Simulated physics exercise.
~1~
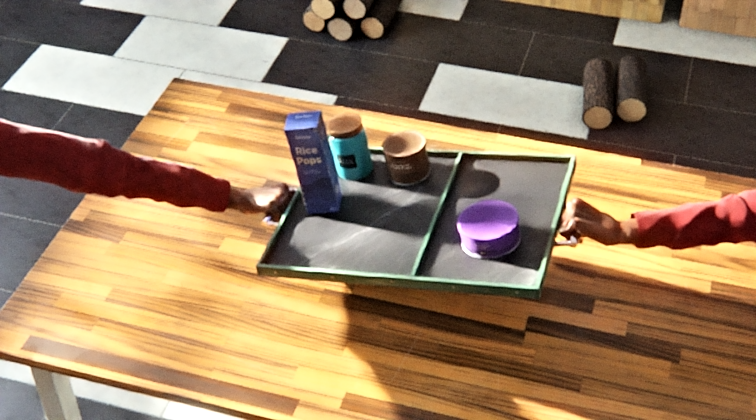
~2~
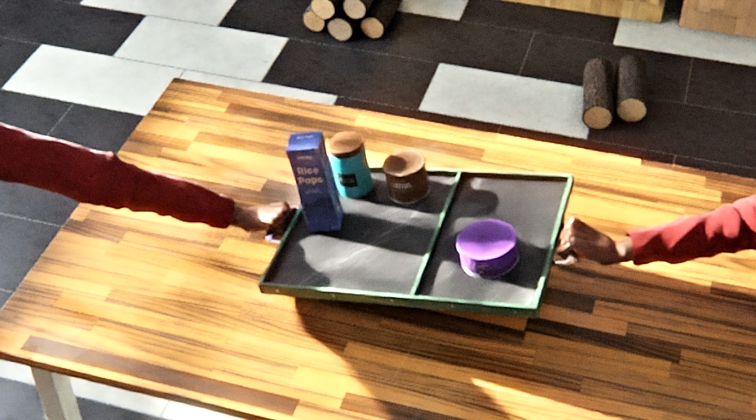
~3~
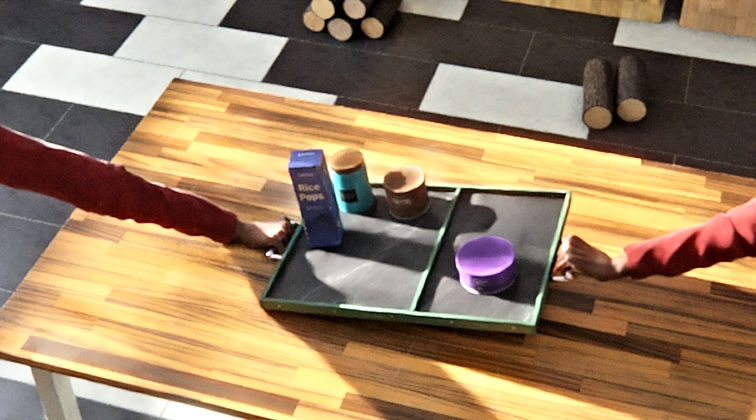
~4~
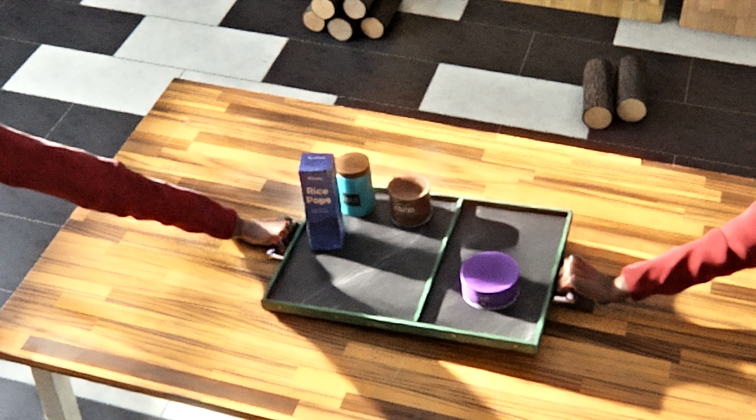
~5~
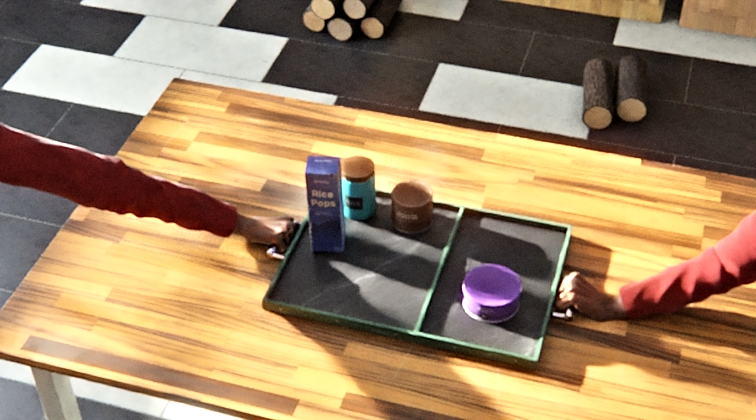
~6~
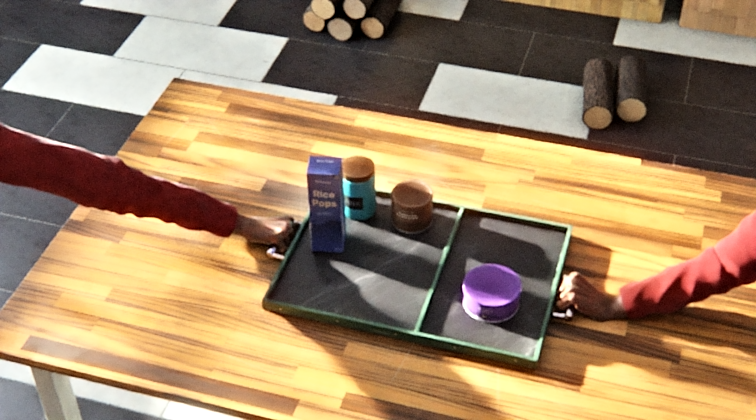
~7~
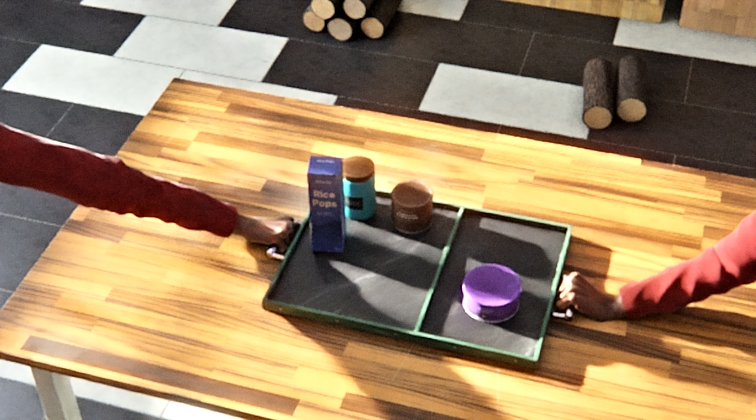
A wooden table stands on a dark and pale tiled floor with cut logs lying behind it, seen from above by a still camera. Two red-sleeved arms reach in from left and right, holding a black tray with a green rim and a cross bar. A tall blue carton, a turquoise jar and a brown tub sit left of the bar, and a purple tub sits to its right. The hands lower the tray, the carton and jar leaning, then straightening as it descends. Finally the tray rests still on the table, hands at its ends, with all four items upright and in place.
